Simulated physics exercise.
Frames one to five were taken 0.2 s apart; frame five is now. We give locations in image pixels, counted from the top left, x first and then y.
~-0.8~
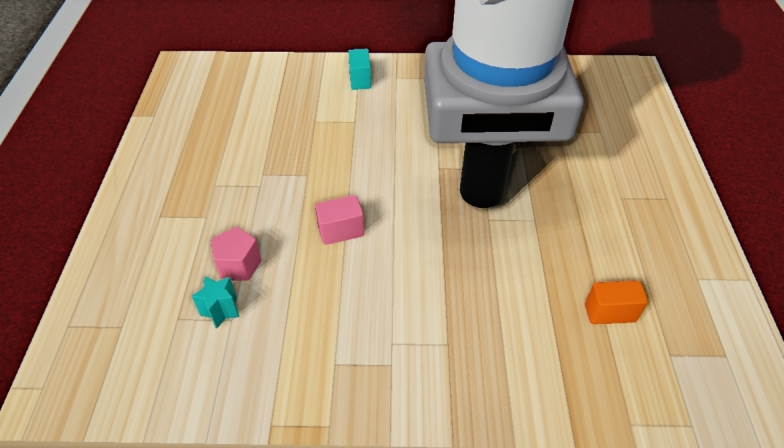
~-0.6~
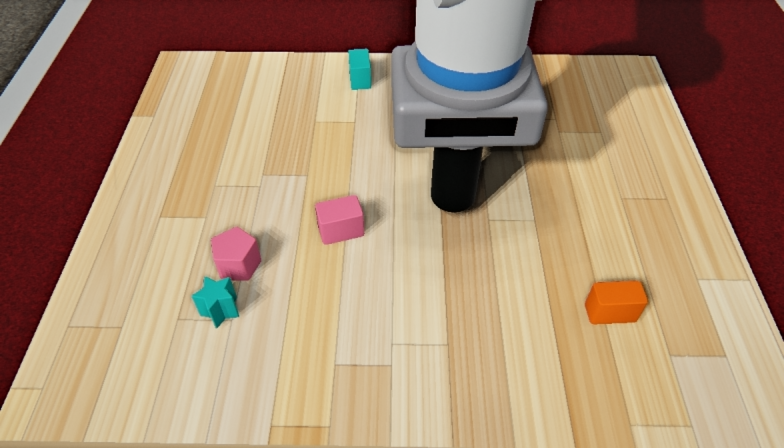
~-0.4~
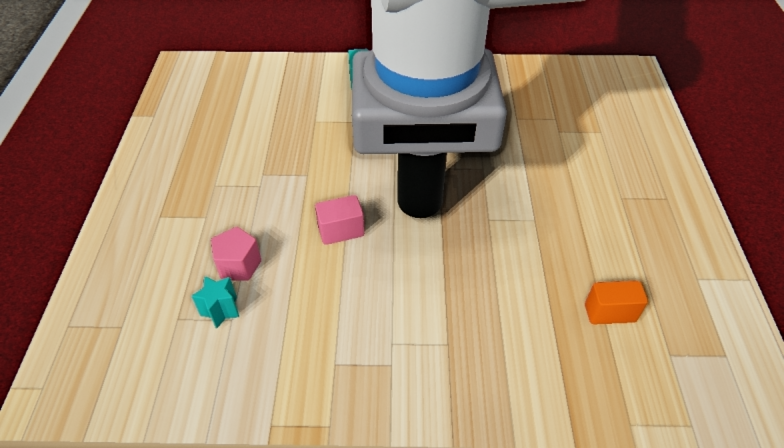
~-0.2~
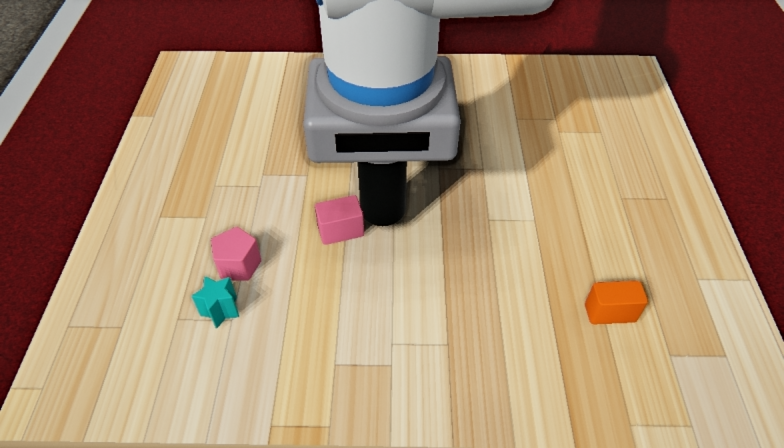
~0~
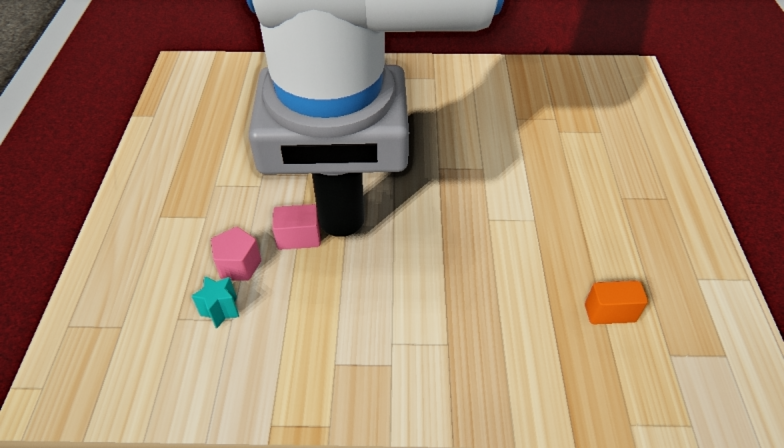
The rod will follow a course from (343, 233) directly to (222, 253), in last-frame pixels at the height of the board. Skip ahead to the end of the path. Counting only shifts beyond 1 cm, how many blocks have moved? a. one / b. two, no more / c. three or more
b (two, no more)
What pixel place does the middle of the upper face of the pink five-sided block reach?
It should be at about (188, 265).
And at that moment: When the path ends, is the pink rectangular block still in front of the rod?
Yes, that is how it ends up.
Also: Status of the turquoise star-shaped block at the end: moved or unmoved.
The turquoise star-shaped block will stay where it stands.
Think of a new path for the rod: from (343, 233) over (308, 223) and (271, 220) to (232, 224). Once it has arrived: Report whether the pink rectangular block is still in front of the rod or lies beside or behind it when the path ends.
When the path ends, it will sit ahead of the rod.
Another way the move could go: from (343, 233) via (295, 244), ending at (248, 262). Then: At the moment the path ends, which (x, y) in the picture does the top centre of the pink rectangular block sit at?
Around (208, 220).
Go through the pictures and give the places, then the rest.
The first frame shows lower end of the rod at (481, 194), tops of blocks, turquoise star-shaped block at (213, 291), pink five-sided block at (232, 244), pink rectangular block at (339, 209).
The second frame shows rod at (453, 198), blocks as before.
The third frame shows rod at (420, 203), blocks as before.
The fourth frame shows rod at (383, 211), blocks as before.
The fifth frame shows rod at (342, 221), turquoise star-shaped block at (213, 291), pink five-sided block at (232, 244), pink rectangular block at (295, 216).
The first path, step by step. One third of the way, rod at (300, 228); pink five-sided block at (225, 247), turned 20° anticlockwise; pink rectangular block at (252, 220).
Two thirds of the way, rod at (260, 235); pink five-sided block at (217, 251), turned 35° anticlockwise; pink rectangular block at (213, 218), turned 20° clockwise.
At the end, rod at (218, 242); turquoise star-shaped block not moved; pink five-sided block at (188, 265), turned 80° anticlockwise; pink rectangular block at (175, 218), turned 40° clockwise.
